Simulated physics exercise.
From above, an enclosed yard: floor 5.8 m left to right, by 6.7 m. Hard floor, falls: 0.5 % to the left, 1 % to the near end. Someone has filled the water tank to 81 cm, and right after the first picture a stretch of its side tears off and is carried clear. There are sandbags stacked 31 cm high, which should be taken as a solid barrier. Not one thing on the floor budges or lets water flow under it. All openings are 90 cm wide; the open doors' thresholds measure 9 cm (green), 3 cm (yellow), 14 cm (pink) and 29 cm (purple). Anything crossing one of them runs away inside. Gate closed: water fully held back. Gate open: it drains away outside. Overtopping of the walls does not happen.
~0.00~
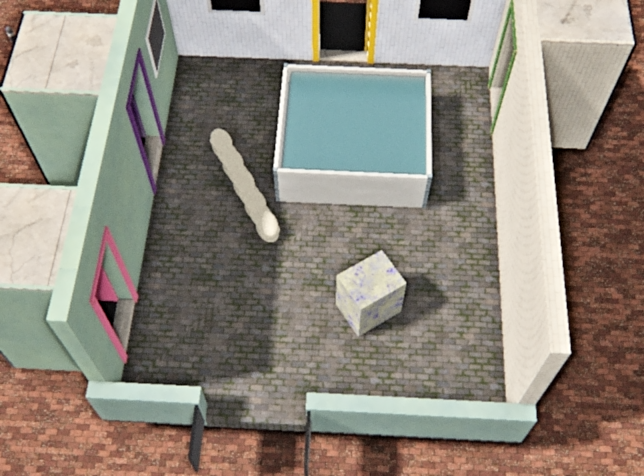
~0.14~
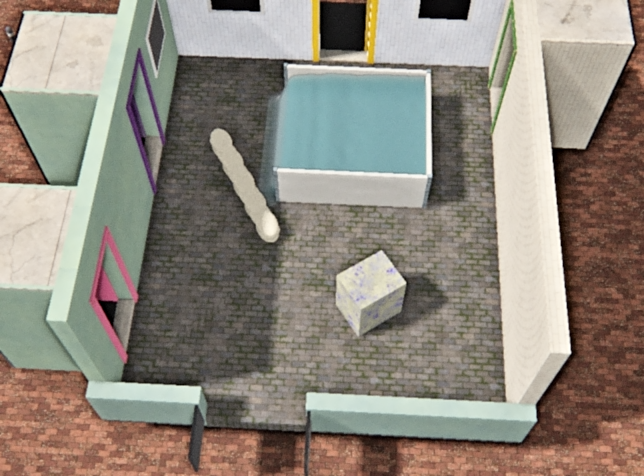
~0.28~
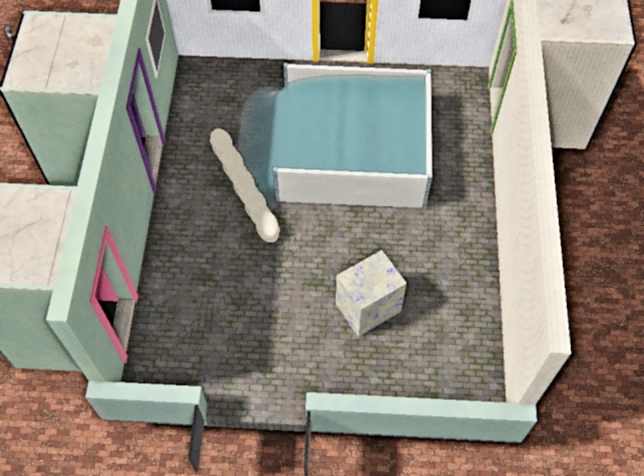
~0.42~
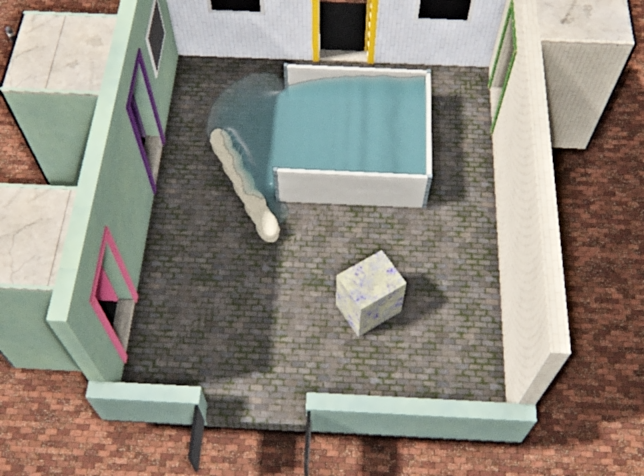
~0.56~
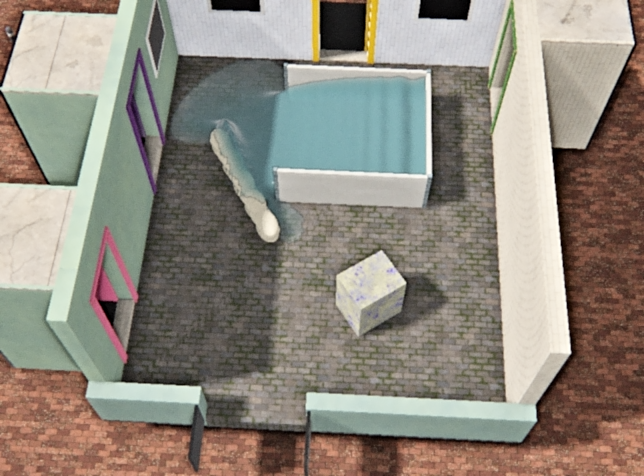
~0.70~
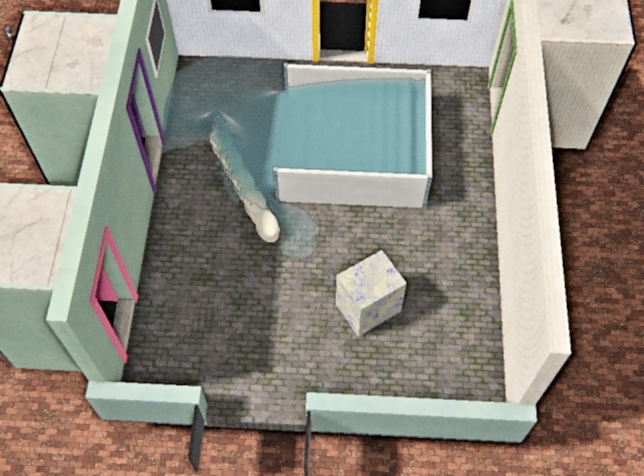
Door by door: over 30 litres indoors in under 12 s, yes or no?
Green door: Yes, yellow door: Yes, pink door: No, purple door: No.
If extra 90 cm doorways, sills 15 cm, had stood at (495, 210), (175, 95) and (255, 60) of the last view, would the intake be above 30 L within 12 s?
In turn: Below, above, over.
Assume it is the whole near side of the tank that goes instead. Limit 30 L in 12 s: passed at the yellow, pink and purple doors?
Then yellow exceeds it, pink exceeds it, purple does not exceed it.
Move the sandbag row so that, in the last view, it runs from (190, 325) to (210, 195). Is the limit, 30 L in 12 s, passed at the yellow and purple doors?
So the yellow door comes out too high while the purple door comes out too high.
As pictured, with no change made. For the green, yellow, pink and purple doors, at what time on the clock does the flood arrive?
Doors: Green 3.0 s / yellow 2.2 s / pink 1.8 s / purple 0.8 s.
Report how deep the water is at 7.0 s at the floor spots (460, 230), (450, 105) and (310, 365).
Around 3 cm, 6 cm and 9 cm, in the order given.
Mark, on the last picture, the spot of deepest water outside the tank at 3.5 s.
Near (489, 83).
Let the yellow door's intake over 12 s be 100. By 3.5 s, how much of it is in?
Around 10 percent.
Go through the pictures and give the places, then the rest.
In the first frame, still water, 81 cm deep, in the water tank at (355, 122).
In the second frame, the front is at (274, 203), 1.1 m from the gap at (284, 136); 0.5 m2 of floor is under water; 81 cm left at the back of the water tank.
In the third frame, water pours out at (284, 138) and has run 1.3 m, to (258, 92); typically 18 cm deep outside, 81 cm at the water tank's back.
In the fourth frame, water pours out at (284, 140) and has run 1.7 m, to (243, 81); typically 17 cm deep outside, 80 cm at the water tank's back.
In the fifth frame, water pours out at (284, 140) and has run 2.1 m, to (196, 90); typically 12 cm deep outside, 74 cm at the water tank's back.
In the sixth frame, the front is at (175, 78), 2.6 m from the gap at (284, 140); 5.4 m2 of floor is under water; 67 cm left at the back of the water tank.
After 1.4 s water covers 30 % of the floor and is deepest (80 cm) near (178, 63); green door not reached, yellow door not reached, pink door not reached, purple door 25 cm at the sill, 0 L in.
After 2.2 s water covers 50 % of the floor and is deepest (57 cm) near (188, 64); green door not reached, yellow door 5 cm at the sill, 0 L in, pink door 5 cm at the sill, 0 L in, purple door 22 cm at the sill, 0 L in.
After 3.5 s water covers 75 % of the floor and is deepest (38 cm) near (489, 83); green door 18 cm at the sill, 29 L in, yellow door 9 cm at the sill, 7 L in, pink door 9 cm at the sill, 0 L in, purple door 22 cm at the sill, 0 L in.
After 7.0 s water covers 95 % of the floor and is deepest (21 cm) near (489, 317); green door 12 cm at the sill, 201 L in, yellow door 6 cm at the sill, 50 L in, pink door 11 cm at the sill, 4 L in, purple door 11 cm at the sill, 0 L in.
After 12.0 s water covers 95 % of the floor and is deepest (19 cm) near (167, 402); green door 7 cm at the sill, 209 L in, yellow door 5 cm at the sill, 68 L in, pink door 10 cm at the sill, 4 L in, purple door 8 cm at the sill, 0 L in.
